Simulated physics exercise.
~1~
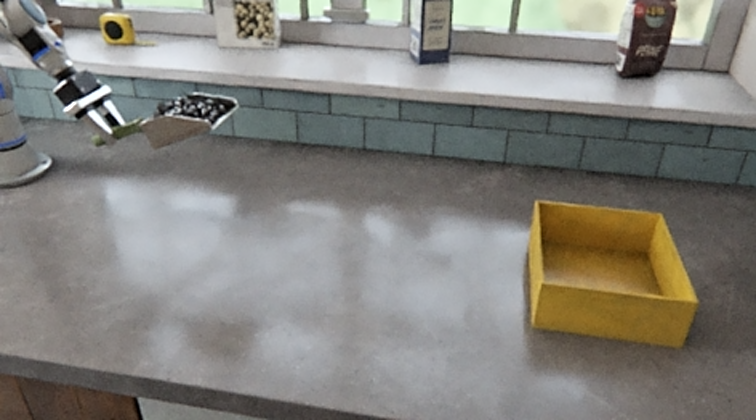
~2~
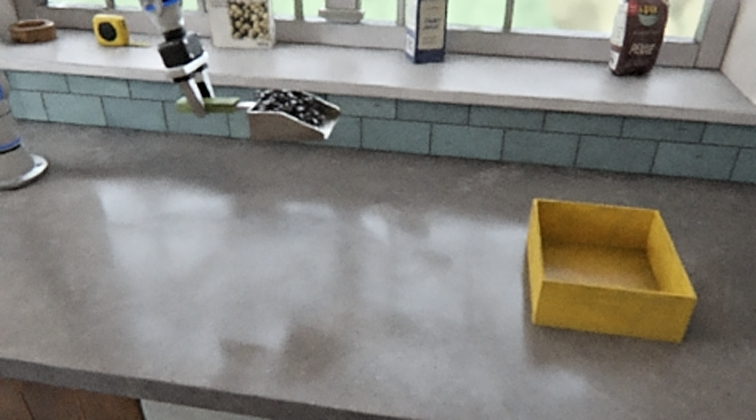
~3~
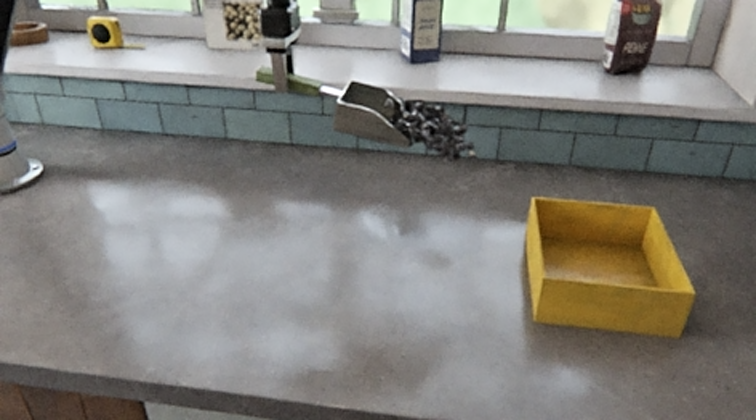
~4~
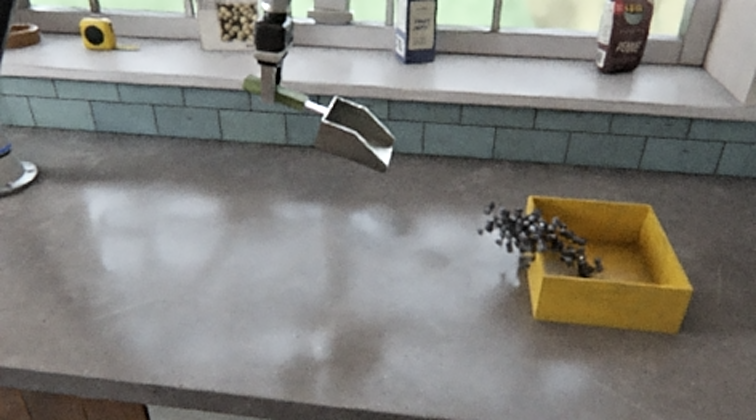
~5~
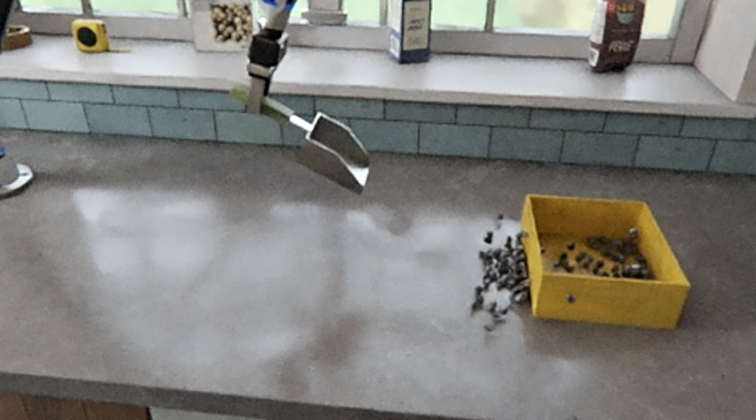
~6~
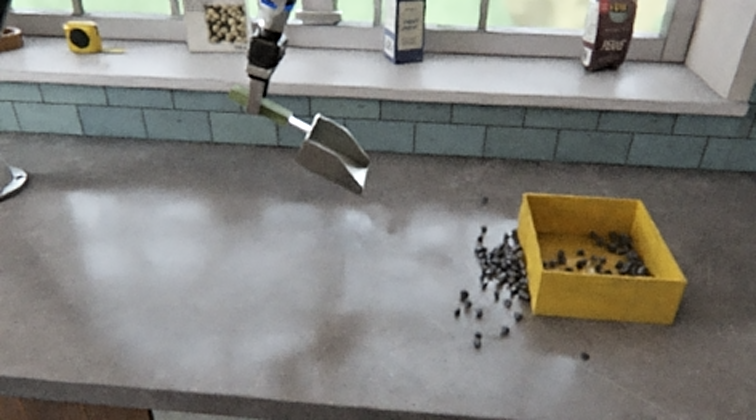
The clip shows a robot arm swinging a metal scoop of small dark pebbles rightward over a grey countertop and tipping it, flinging them toward a yellow box. Some land inside, while many scatter on the counter beside it, and the emptied scoop stays tilted in the air.
